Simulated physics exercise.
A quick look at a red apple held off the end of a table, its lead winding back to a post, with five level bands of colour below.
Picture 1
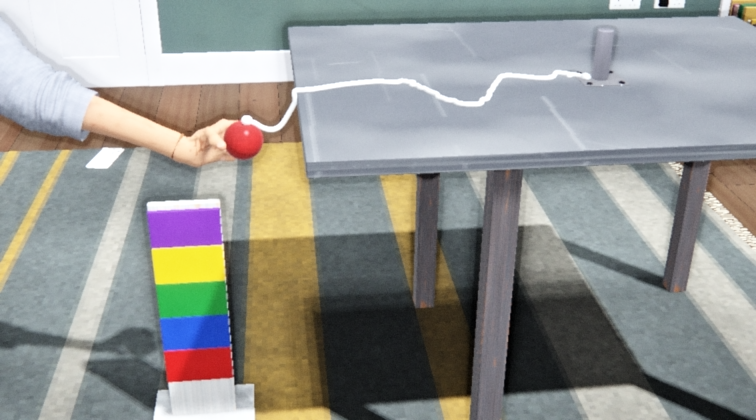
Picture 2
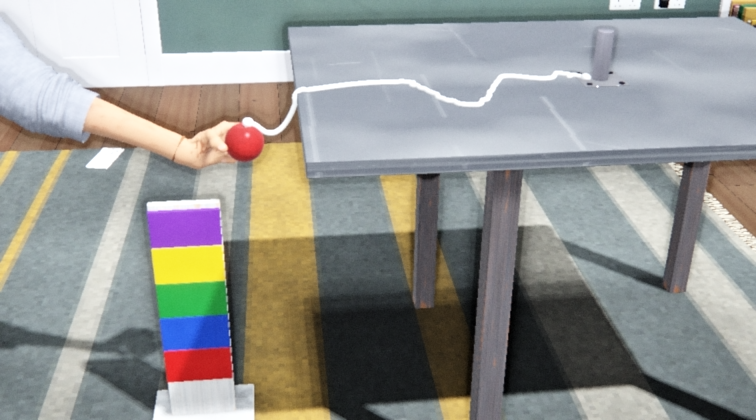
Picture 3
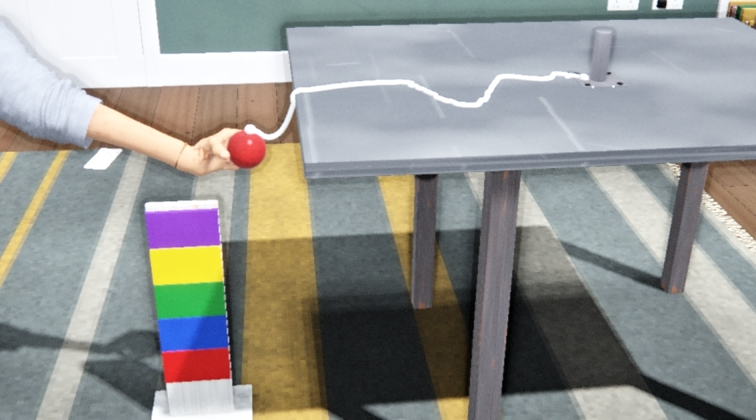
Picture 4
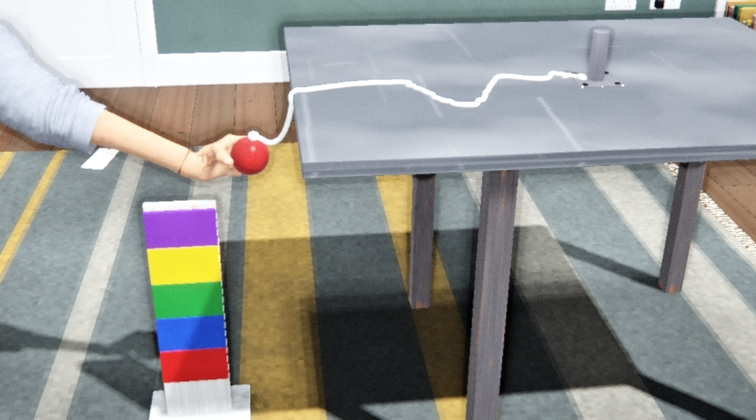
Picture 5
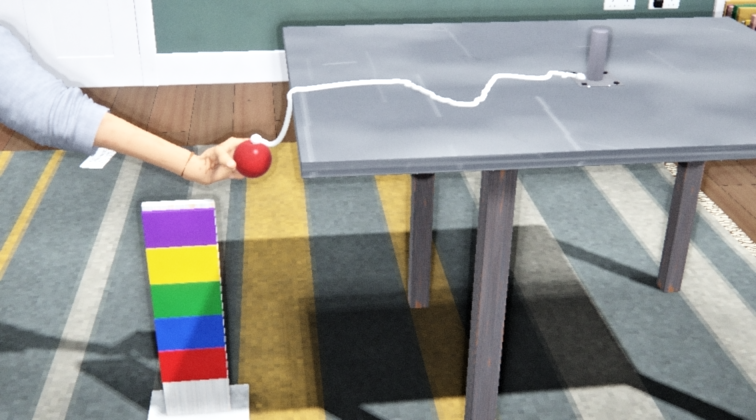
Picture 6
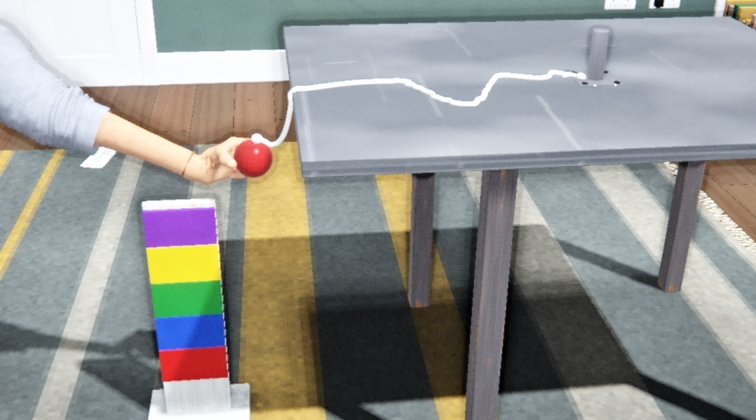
A red ball-like apple, held in a hand reaching in from the left beside a grey table, sinks slightly and drifts a little right, then stays nearly still. Its white lead winds back across the tabletop to a post, barely shifting, while the upright block of purple, yellow, green, blue and red bands stands below.
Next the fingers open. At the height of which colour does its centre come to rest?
Its centre hangs level with the green band.
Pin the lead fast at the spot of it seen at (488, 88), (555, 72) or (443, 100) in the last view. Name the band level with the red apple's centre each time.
One after the other, yellow; green; purple.
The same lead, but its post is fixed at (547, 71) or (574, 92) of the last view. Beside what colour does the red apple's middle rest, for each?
Try by try: Blue; blue.
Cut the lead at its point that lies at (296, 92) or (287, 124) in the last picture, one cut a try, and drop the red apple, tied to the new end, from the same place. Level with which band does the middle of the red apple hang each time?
One after the other, purple; yellow.
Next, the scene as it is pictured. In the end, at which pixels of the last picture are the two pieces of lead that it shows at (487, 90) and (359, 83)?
At (432, 87), then (294, 152).
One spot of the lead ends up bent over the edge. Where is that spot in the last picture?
It lies at about (409, 83).
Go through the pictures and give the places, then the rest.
Red apple (243, 140); purple (185, 230); yellow (189, 266); green (192, 301); blue (196, 334); red (199, 366), in the first frame.
Red apple (245, 143); lead through (556, 73) (496, 83) (458, 104) (401, 82) (314, 90), in the second frame.
Red apple (247, 149), in the third frame.
Red apple (250, 156); lead through (552, 74) (492, 83) (454, 104) (397, 82) (310, 90), in the fourth frame.
Red apple (253, 159), in the fifth frame.
Red apple (253, 158); lead through (551, 73) (491, 82) (453, 103) (397, 81) (310, 89), in the sixth frame.
Soon after, apple near (321, 286); level with green.
After that, apple near (284, 295); level with green.
In the end, apple near (299, 297); level with green. Its middle rests at the green band.
